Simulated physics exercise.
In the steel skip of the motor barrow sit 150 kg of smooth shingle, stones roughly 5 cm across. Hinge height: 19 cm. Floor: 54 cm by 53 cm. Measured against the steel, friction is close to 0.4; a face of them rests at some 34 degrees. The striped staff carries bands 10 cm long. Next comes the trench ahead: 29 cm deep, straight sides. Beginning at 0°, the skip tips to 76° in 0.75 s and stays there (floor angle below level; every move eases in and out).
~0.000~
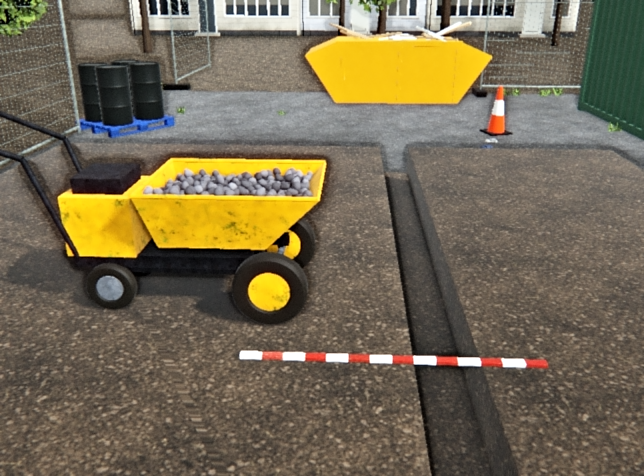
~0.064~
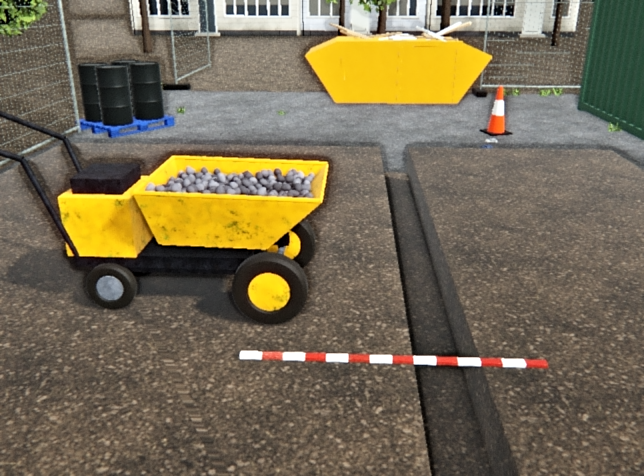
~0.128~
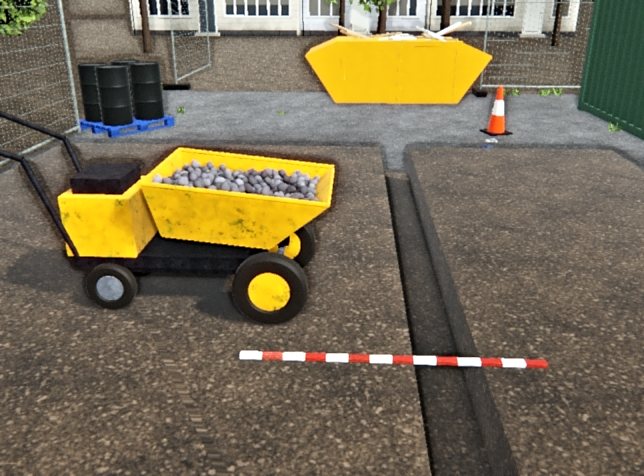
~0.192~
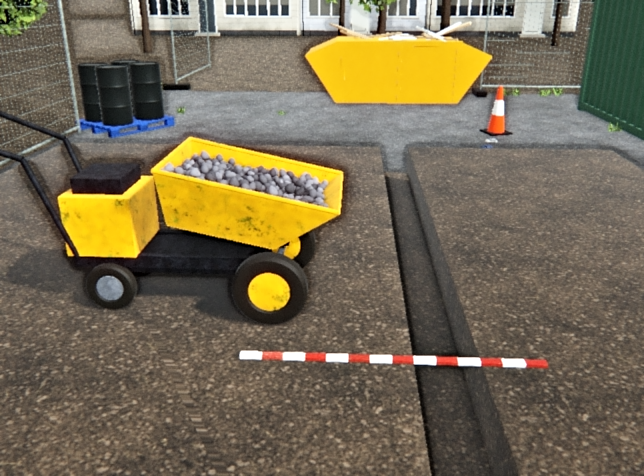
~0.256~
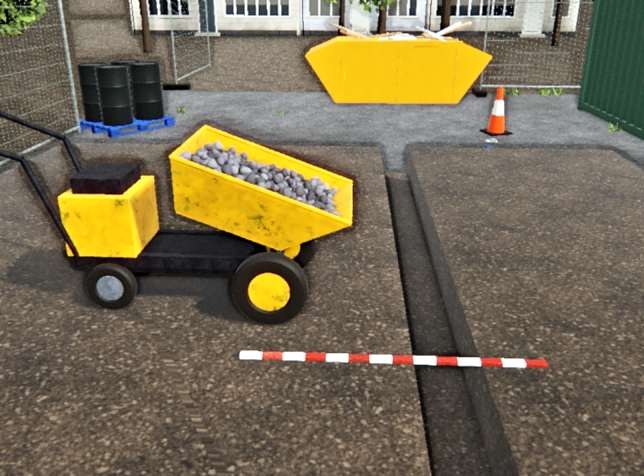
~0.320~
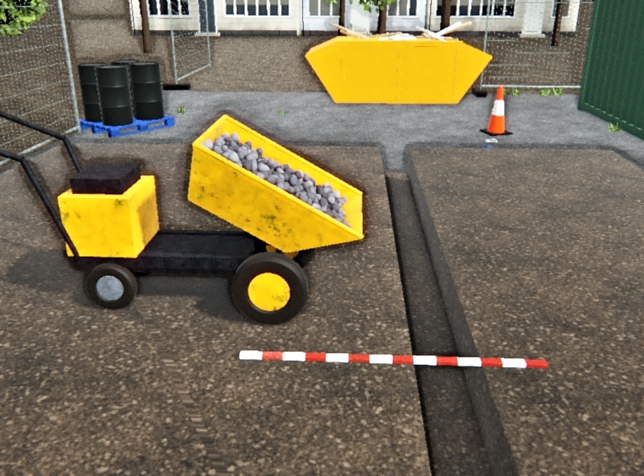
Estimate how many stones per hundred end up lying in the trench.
74 %.
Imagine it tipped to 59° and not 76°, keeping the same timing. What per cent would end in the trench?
In that case near 90 per cent.
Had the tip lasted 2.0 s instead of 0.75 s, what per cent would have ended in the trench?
Around 75 per cent would end in the trench.
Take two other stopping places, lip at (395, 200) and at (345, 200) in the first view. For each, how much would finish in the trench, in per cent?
Roughly 30 in a hundred from the first, 90 in a hundred from the second.
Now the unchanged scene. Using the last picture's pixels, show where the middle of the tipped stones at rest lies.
(429, 329).
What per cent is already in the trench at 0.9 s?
Some 30 per cent of the load by that point.
After 0.6 s the floor is at 64°; 100 % in the skip; the foremost stones are at (380, 268).
After 0.9 s the floor is at 76°; 55 % in the skip, 12 % short of the trench, 32 % in the trench; the foremost stones are at (466, 313).
After 1.2 s the floor is at 76°; 15 % in the skip, 13 % short of the trench, 68 % in the trench, 5 % past the trench; the foremost stones are at (578, 320).
After 3.2 s the floor is at 76°; 9 % in the skip, 12 % short of the trench, 74 % in the trench, 5 % past the trench; the foremost stones are past the picture's edge.
